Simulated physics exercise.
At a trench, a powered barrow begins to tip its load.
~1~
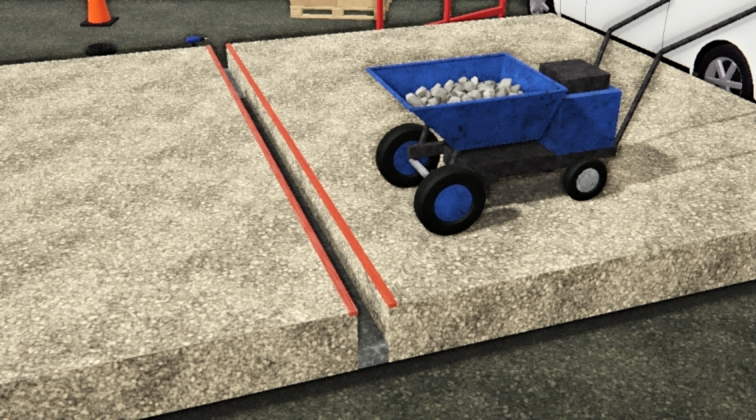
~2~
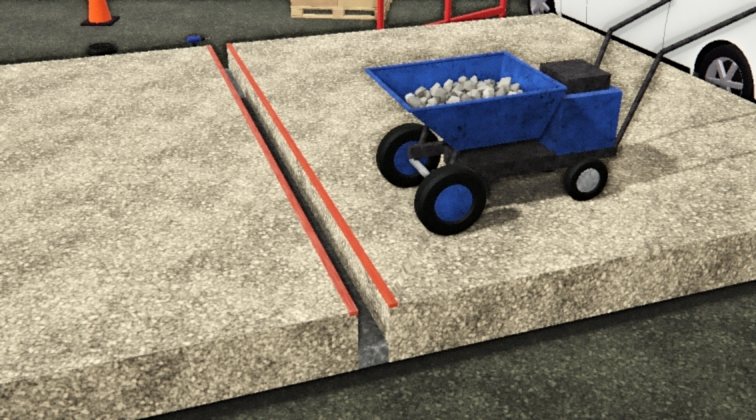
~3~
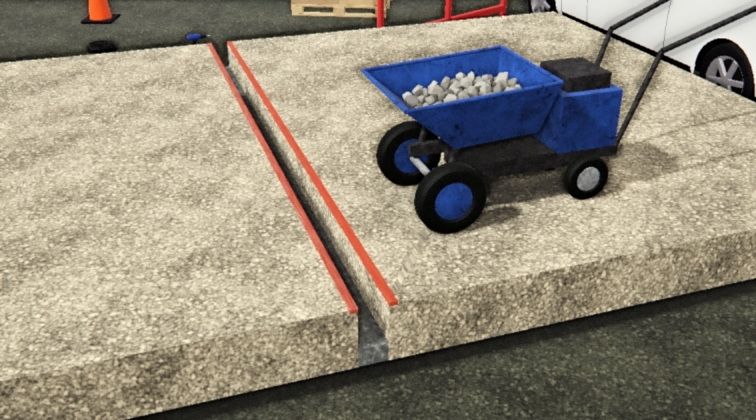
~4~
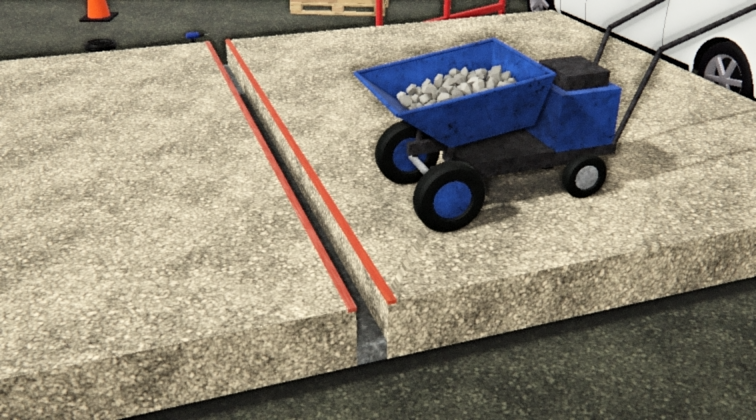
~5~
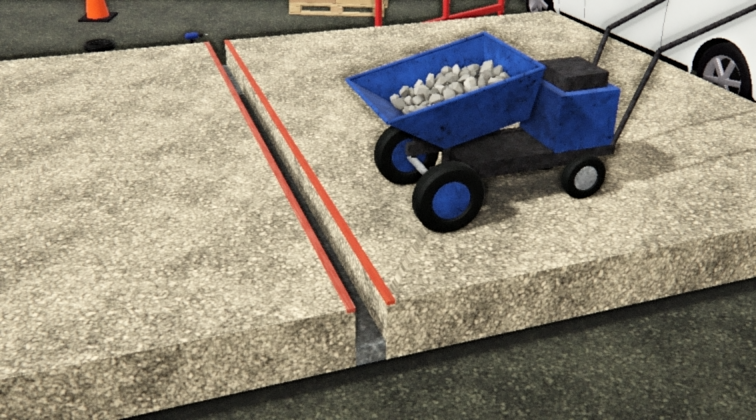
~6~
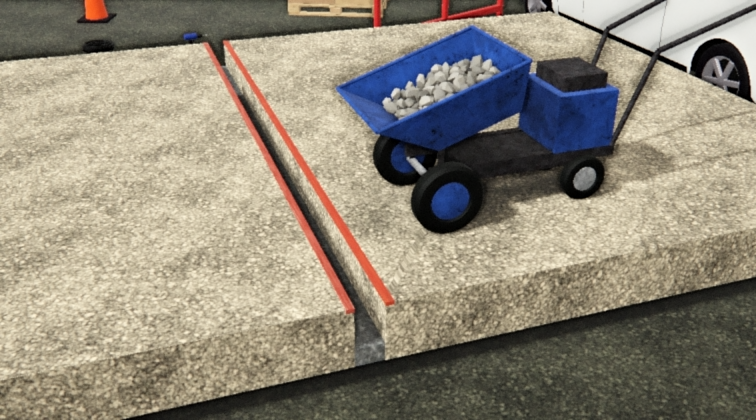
A blue powered barrow loaded with pale broken stones stands at the right on a raised, speckled tan slab, seen from above at an angle. A narrow trench edged with two red strips cuts the slab to its left, with an orange cone, a wooden pallet and a white vehicle behind. The skip, level at first, tilts gradually down to the left, while the wheels stay almost in place.
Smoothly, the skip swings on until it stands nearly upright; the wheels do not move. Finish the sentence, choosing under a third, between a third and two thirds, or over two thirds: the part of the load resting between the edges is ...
The part between the edges is between a third and two thirds of the load.
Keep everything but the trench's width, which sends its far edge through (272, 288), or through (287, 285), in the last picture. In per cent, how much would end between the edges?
100 %, give or take, and then 100 %.
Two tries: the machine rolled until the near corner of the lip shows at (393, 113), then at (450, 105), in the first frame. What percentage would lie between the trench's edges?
0 and 60 percent, in that order.
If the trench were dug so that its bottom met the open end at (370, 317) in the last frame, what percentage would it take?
Estimated share: Approx. 30 %.
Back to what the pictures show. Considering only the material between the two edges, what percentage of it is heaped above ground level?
About 10 %.
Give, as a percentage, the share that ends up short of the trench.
I'd put it at around 0 percent.
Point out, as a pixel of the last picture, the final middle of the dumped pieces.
Close to (306, 223) in the last view.
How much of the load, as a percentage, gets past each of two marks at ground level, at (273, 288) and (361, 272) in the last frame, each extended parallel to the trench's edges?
About 10 % and 90 %.
Shortly afterwards, skip tipped steeply; the whole lot in the skip.
Next, skip tipped steeply; all but a few in the skip; only a few in or heaped over the trench; a little beyond it; only a few falling.
Some moments later, skip tipped right over; near a quarter in the skip; near a quarter in or heaped over the trench; near half beyond it.
In the end, skip tipped right over; a little in the skip; near half in or heaped over the trench; near half beyond it.
